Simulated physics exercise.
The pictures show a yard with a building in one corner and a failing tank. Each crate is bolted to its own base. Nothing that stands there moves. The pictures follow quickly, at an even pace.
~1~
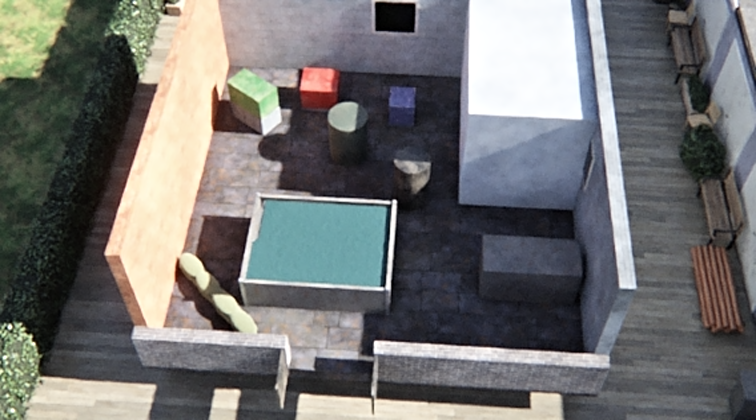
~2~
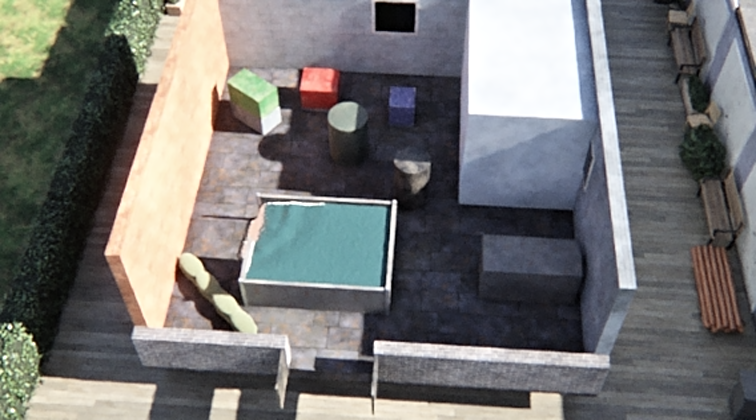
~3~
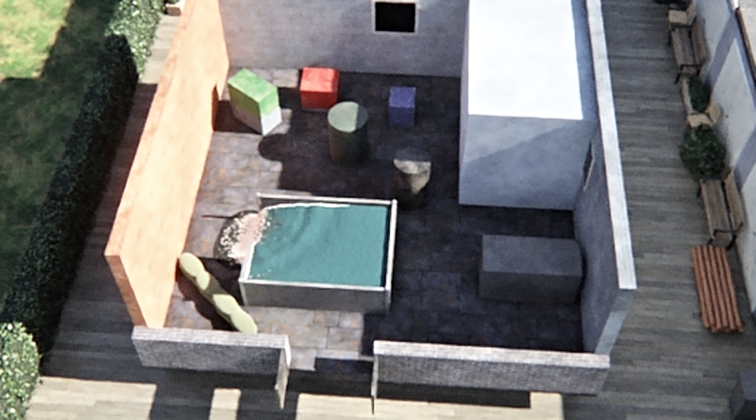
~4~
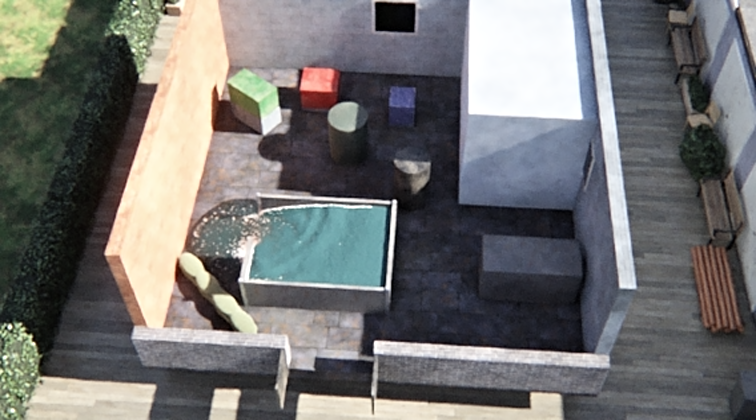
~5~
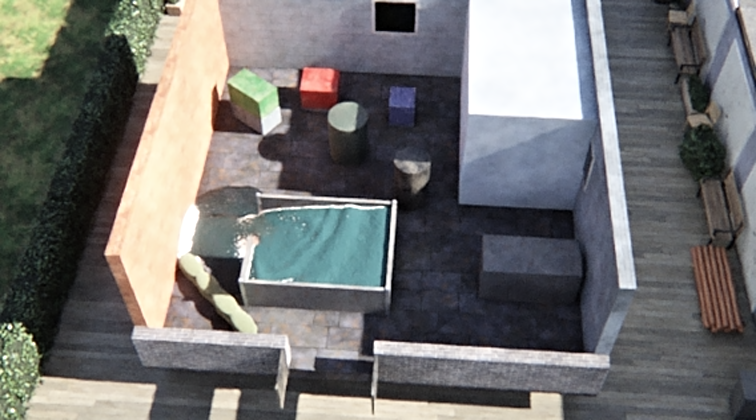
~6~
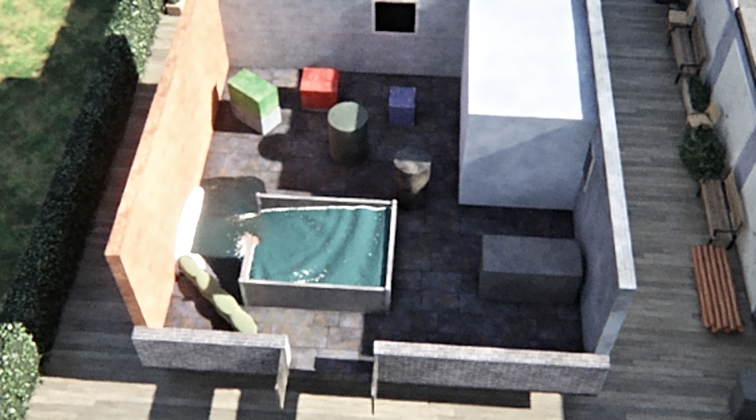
Water pours from the left side of the open tank and spreads to the orange wall.
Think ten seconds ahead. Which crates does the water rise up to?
One by one: The blue crate gets wet; the red crate gets wet; the green crate stays dry.
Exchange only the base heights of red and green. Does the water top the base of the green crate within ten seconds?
One by one: Green takes water.
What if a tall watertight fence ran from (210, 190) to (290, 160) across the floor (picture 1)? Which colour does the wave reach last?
Last comes the blue-painted one.
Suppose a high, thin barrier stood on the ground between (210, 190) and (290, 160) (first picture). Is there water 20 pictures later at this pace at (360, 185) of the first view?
Verdict: Flooded.
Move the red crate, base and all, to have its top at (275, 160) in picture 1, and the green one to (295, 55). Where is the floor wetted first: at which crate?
First comes the one in red.
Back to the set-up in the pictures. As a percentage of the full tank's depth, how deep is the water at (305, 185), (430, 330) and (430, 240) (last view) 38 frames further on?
Roughly 4, 4 and 0 per cent, in turn.
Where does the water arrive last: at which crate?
It is the blue crate.
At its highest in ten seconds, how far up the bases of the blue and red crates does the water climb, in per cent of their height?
Roughly 220 per cent, then 180 per cent.
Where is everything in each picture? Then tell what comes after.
In the first picture, the open tank at (321, 243) is whole and still.
In the second picture, the front is at a hidden place, out from the gap at (259, 234).
In the third picture, water pours out at (259, 235) and has run to (219, 257).
In the fourth picture, the front is at (190, 245), out from the gap at (259, 235).
In the fifth picture, the front is at (195, 201), out from the gap at (259, 235).
In the sixth picture, the front is at (199, 185), out from the gap at (259, 235).
A moment on, water covers 15 % of the floor; the blue crate not reached, the red crate not reached, the green crate not reached.
Next, water covers 20 % of the floor; the blue crate not reached, the red crate not reached, the green crate water round its plinth.
Then, water covers 40 % of the floor; the blue crate water round its plinth, the red crate water round its plinth, the green crate water round its plinth.
Later, water covers 70 % of the floor; the blue crate water round its plinth, the red crate water round its plinth, the green crate water round its plinth.
In the end, water covers 95 % of the floor; the blue crate was topped, the red crate was topped, the green crate stayed above the water.
